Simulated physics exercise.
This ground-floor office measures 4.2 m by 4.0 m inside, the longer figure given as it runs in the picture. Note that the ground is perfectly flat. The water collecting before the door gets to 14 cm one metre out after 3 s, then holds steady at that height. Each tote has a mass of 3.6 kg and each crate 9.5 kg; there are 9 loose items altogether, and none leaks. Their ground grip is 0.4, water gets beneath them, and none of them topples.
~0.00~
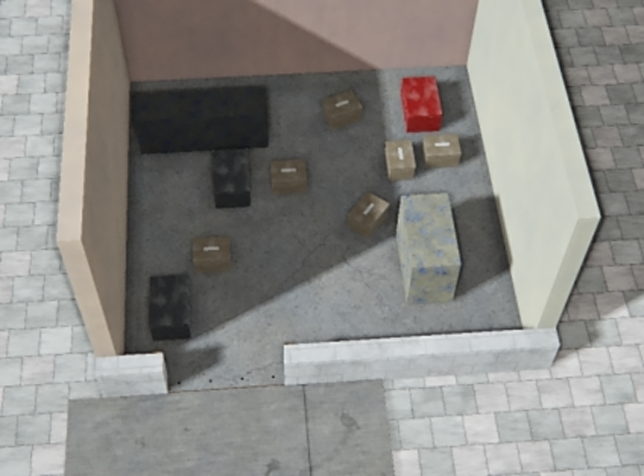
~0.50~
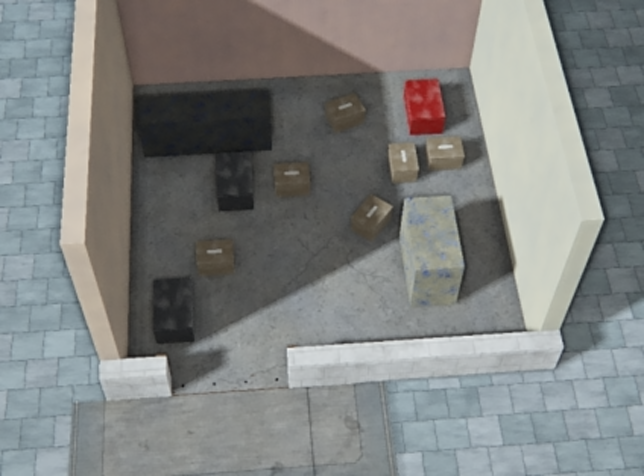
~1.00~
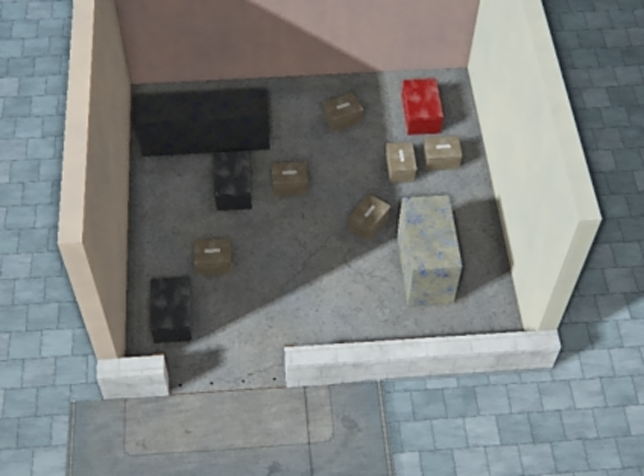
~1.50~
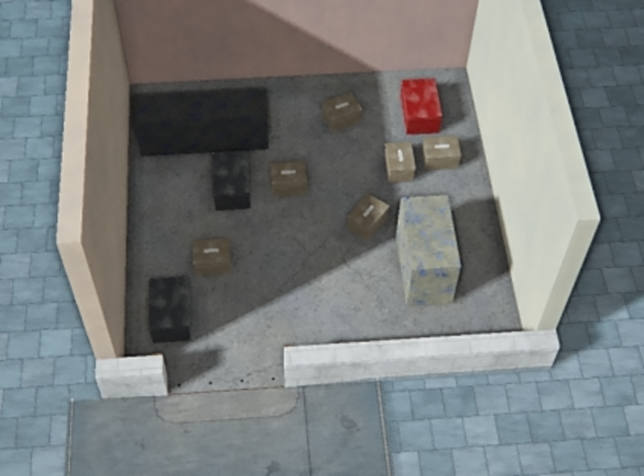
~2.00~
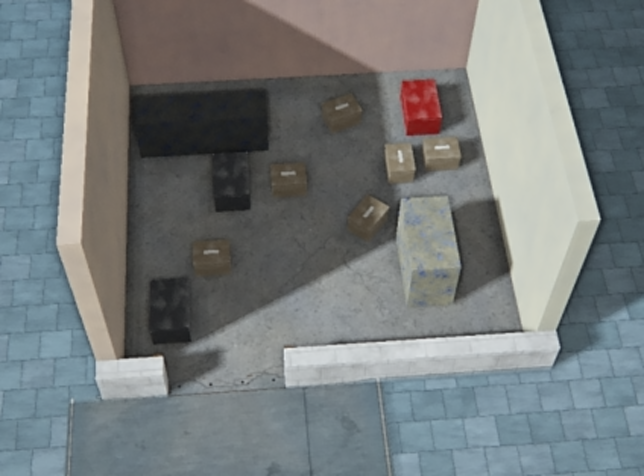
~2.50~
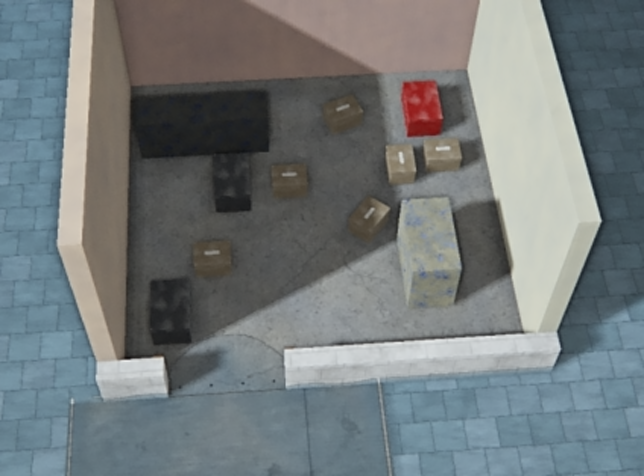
In a roofless ground-floor office, crates and boxes stay still while the paving outside turns bluish.
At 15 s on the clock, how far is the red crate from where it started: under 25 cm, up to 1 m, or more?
Up to 1 m.
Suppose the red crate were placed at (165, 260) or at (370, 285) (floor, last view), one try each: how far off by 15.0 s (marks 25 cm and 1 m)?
Try one: Large displacement; try two: Negligible displacement.
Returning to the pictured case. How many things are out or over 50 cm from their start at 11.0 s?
By then 8.
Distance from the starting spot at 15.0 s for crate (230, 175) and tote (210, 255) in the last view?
250 cm, 150 cm.
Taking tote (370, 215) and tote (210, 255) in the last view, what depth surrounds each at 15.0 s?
Around 7 cm and 7 cm.
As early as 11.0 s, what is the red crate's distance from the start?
Around 50 centimetres.
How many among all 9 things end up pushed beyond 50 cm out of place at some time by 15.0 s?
Answer: 9.
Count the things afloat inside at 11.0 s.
It comes to 8.
After 3.5 s the red crate is near (423, 100), 0.0 m from its start, aground; 0 afloat.
After 6.8 s the red crate is near (423, 100), 0.0 m from its start, aground; 3 afloat.
After 11.0 s the red crate is near (462, 84), 0.5 m from its start, afloat; 8 afloat.
After 15.0 s the red crate is near (462, 87), 0.5 m from its start, afloat; 9 afloat.
